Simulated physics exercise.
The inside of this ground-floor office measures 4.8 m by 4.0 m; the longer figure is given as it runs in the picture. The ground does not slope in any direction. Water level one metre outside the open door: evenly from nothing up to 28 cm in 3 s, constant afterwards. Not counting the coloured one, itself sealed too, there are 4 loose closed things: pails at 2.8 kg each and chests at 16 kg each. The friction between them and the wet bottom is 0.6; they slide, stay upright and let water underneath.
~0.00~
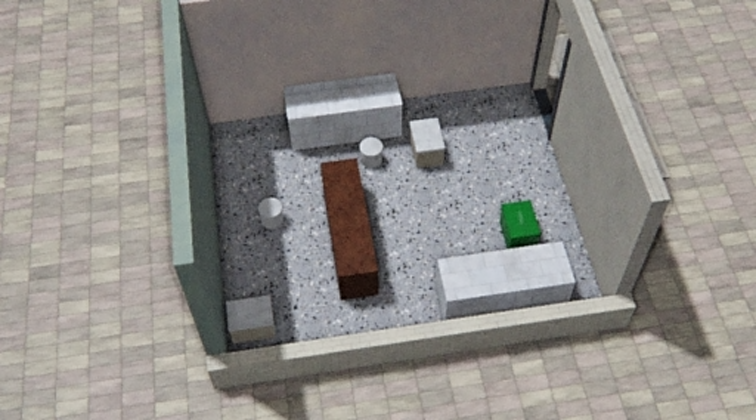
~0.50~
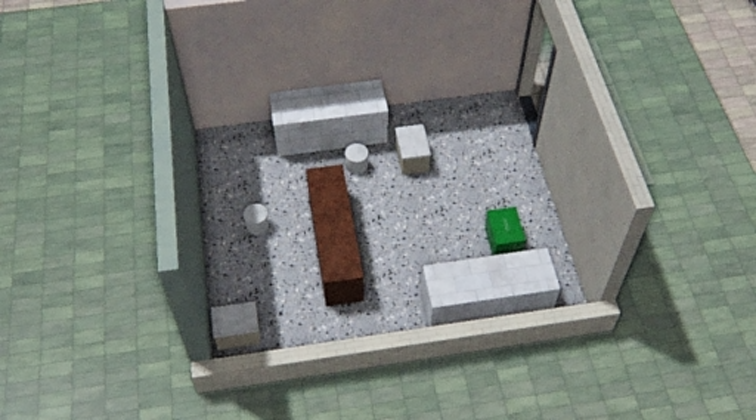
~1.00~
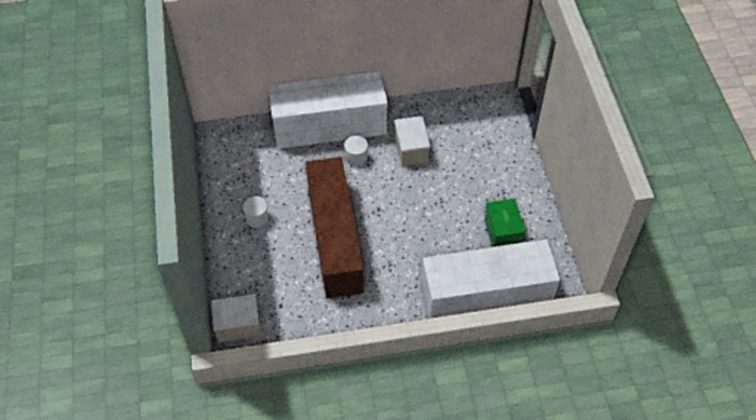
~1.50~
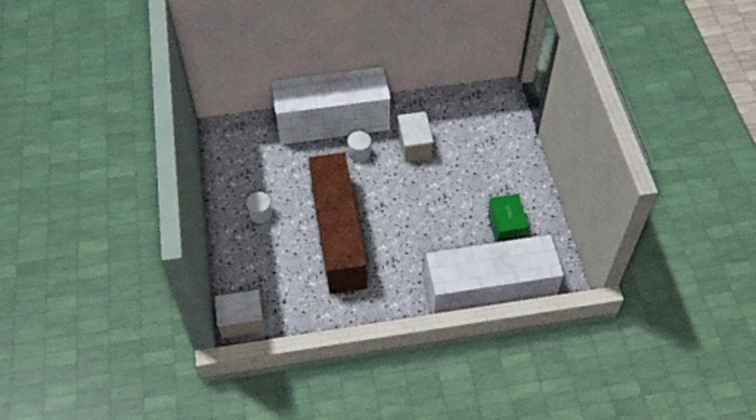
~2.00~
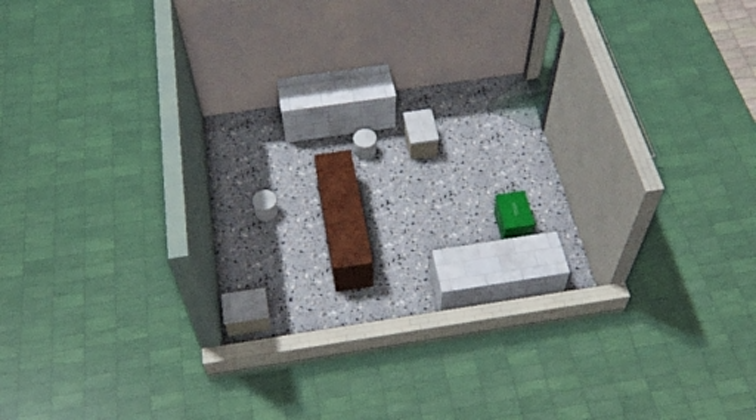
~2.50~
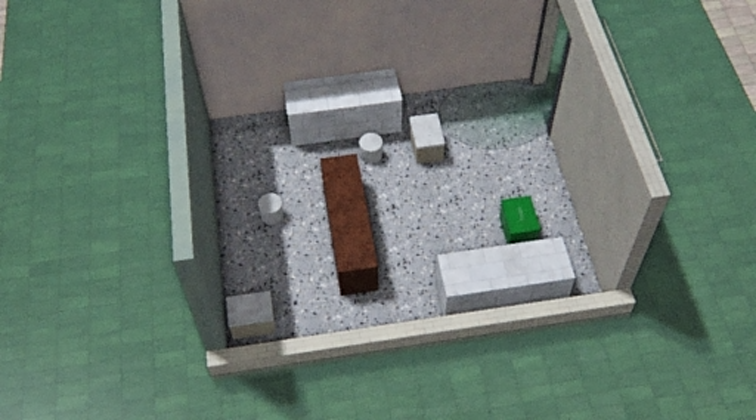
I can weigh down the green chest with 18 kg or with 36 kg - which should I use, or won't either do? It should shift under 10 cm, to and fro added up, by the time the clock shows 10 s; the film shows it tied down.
Go with the lighter one.
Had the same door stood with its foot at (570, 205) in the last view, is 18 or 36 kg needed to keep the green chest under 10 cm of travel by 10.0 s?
If so, both fall short.
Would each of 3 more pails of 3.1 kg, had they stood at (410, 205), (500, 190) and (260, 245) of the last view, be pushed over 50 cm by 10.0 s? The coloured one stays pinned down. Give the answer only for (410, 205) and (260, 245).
Result, in order - exceeds it; exceeds it.
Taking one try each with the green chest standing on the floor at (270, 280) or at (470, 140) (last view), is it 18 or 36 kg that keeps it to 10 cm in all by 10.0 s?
Well, at the first spot you need the heavier weight, and at the second no weight will do.
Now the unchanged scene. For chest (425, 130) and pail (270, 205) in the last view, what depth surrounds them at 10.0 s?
Depths: Near 10 cm, then near 5 cm.
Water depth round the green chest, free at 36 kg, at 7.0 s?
Something like 3 centimetres.
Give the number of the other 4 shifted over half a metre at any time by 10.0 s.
The answer here is 3.
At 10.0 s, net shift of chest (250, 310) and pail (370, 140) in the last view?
They've ended up 120 cm and 200 cm away, in that order.
After 3.5 s the green chest would be 0 cm from its start with 18 kg and 0 cm from its start with 36 kg; 0 cm of water round it then.
After 4.5 s the green chest would be 0 cm from its start with 18 kg and 0 cm from its start with 36 kg; 1 cm of water round it then.
After 7.0 s the green chest would be 0 cm from its start with 18 kg and 0 cm from its start with 36 kg; 3 cm of water round it then.
After 10.0 s the green chest would be 0 cm from its start with 18 kg and 0 cm from its start with 36 kg; 6 cm of water round it then.
